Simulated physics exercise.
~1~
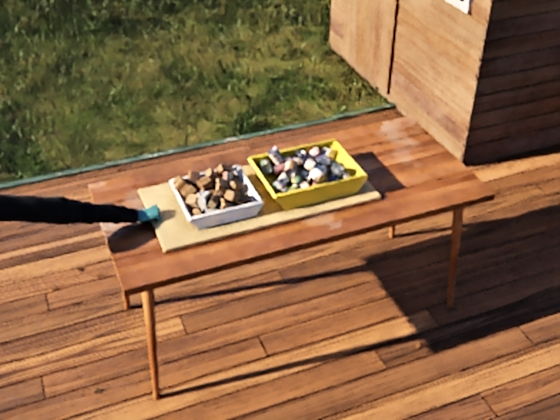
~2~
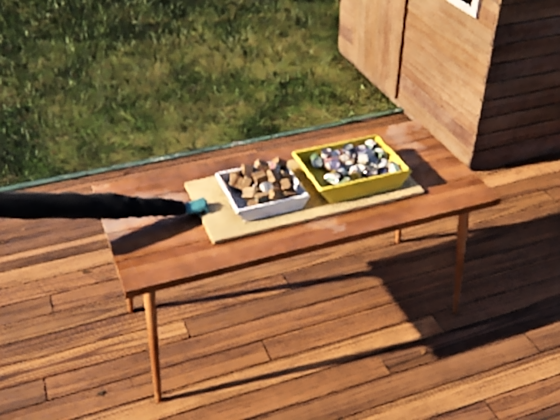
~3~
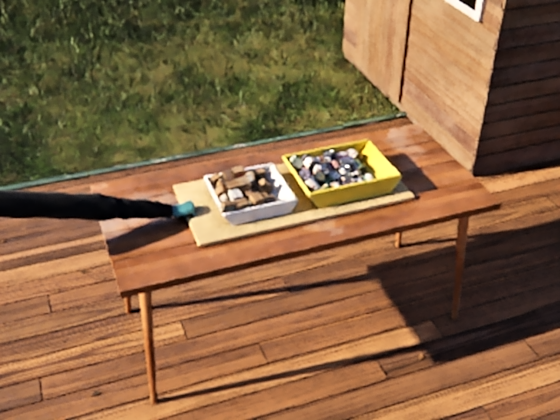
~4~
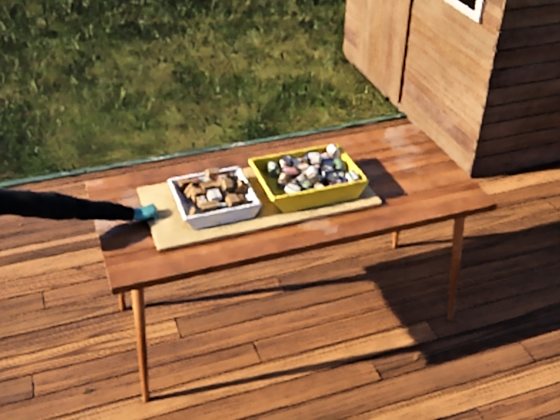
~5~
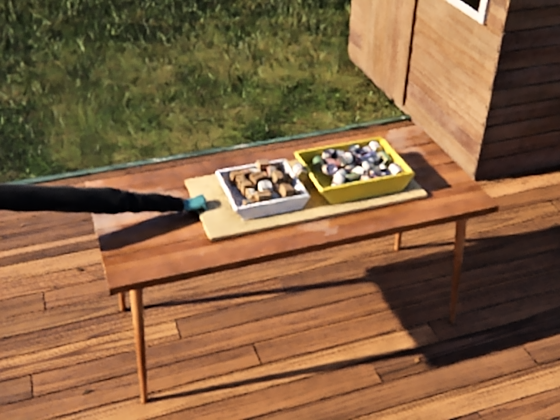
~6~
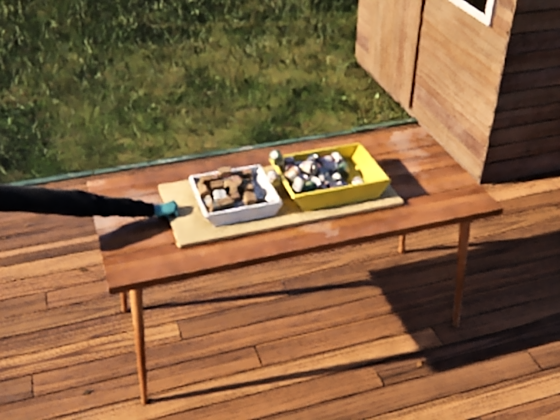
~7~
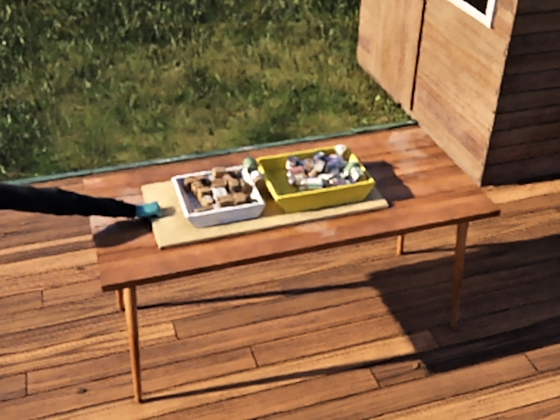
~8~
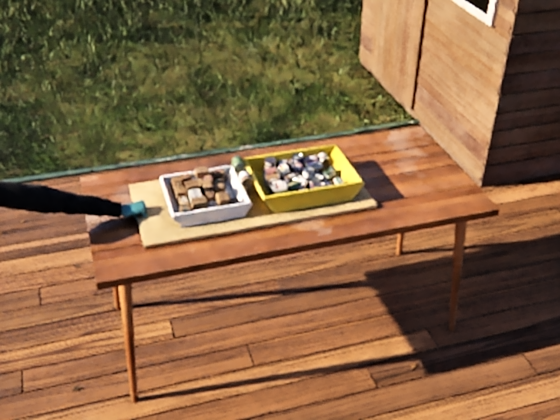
A yellow basket of small tins and a white basket of little brown parcels sit side by side on a pale board, on a wooden table seen from above on a sunlit deck, with grass behind and a wooden shed at right. A dark arm with a teal tip reaches in from the left to the board. The board slides right, back left, then right again, and the loose contents shift. As it moves left once more, a tin rests at the yellow basket's left rim. Finally, the board sits back at left, the white basket still full, the yellow slightly depleted.
